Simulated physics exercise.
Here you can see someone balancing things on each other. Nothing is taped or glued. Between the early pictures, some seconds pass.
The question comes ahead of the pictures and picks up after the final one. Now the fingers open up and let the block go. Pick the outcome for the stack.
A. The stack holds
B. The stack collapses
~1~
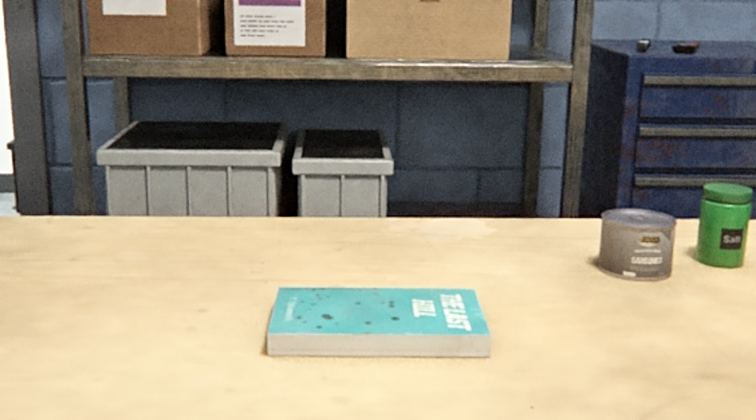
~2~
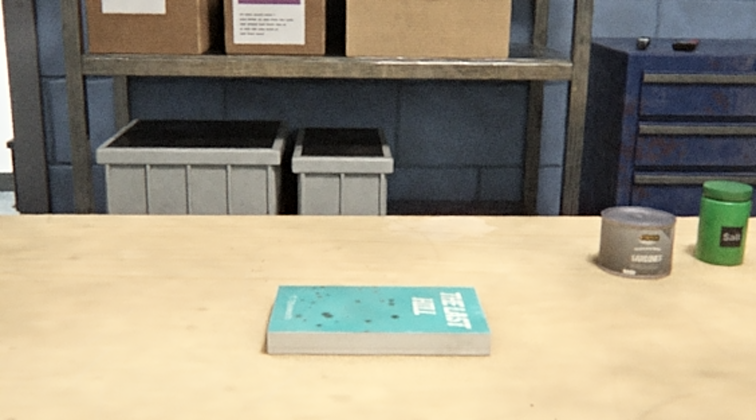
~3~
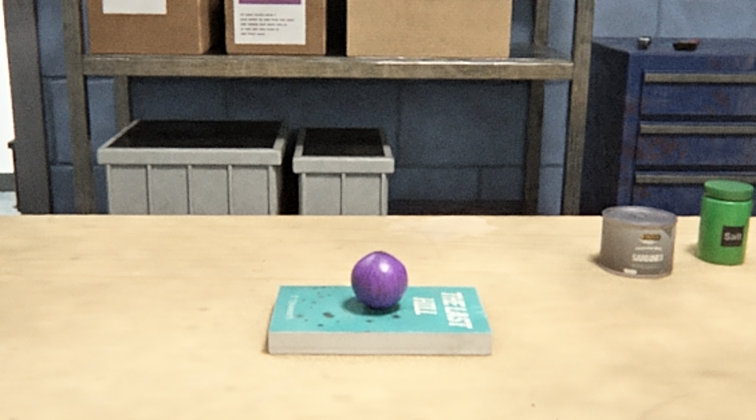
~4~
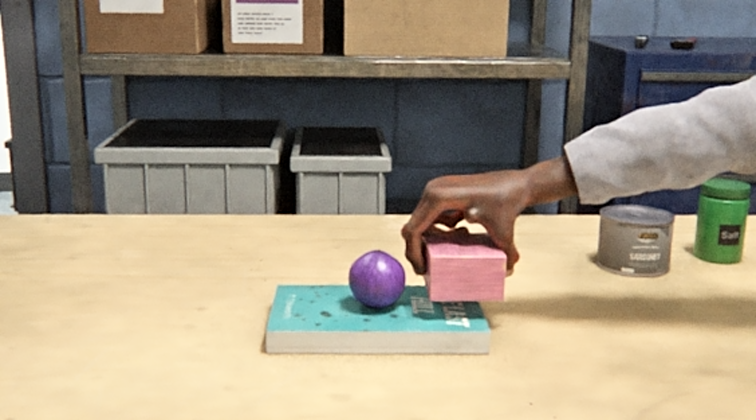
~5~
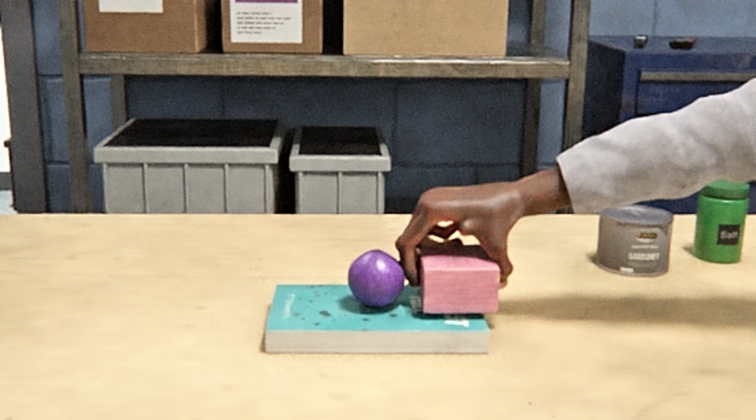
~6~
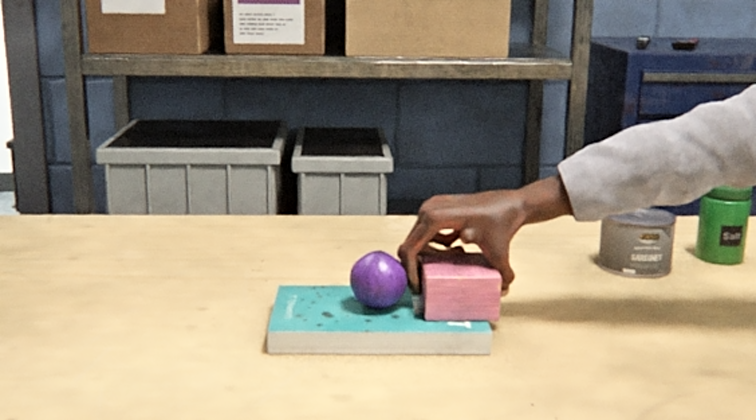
(A) The stack holds.
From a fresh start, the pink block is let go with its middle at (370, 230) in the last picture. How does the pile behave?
Then it gives way.
Then, 0.50 s after the last picture, nothing has stirred.
Then, 1.30 s after the last picture, pink block resting near (458, 286).
At rest, all 5 in place. Seen from the same camera at the end, pink block near (458, 286). The pile stays up.
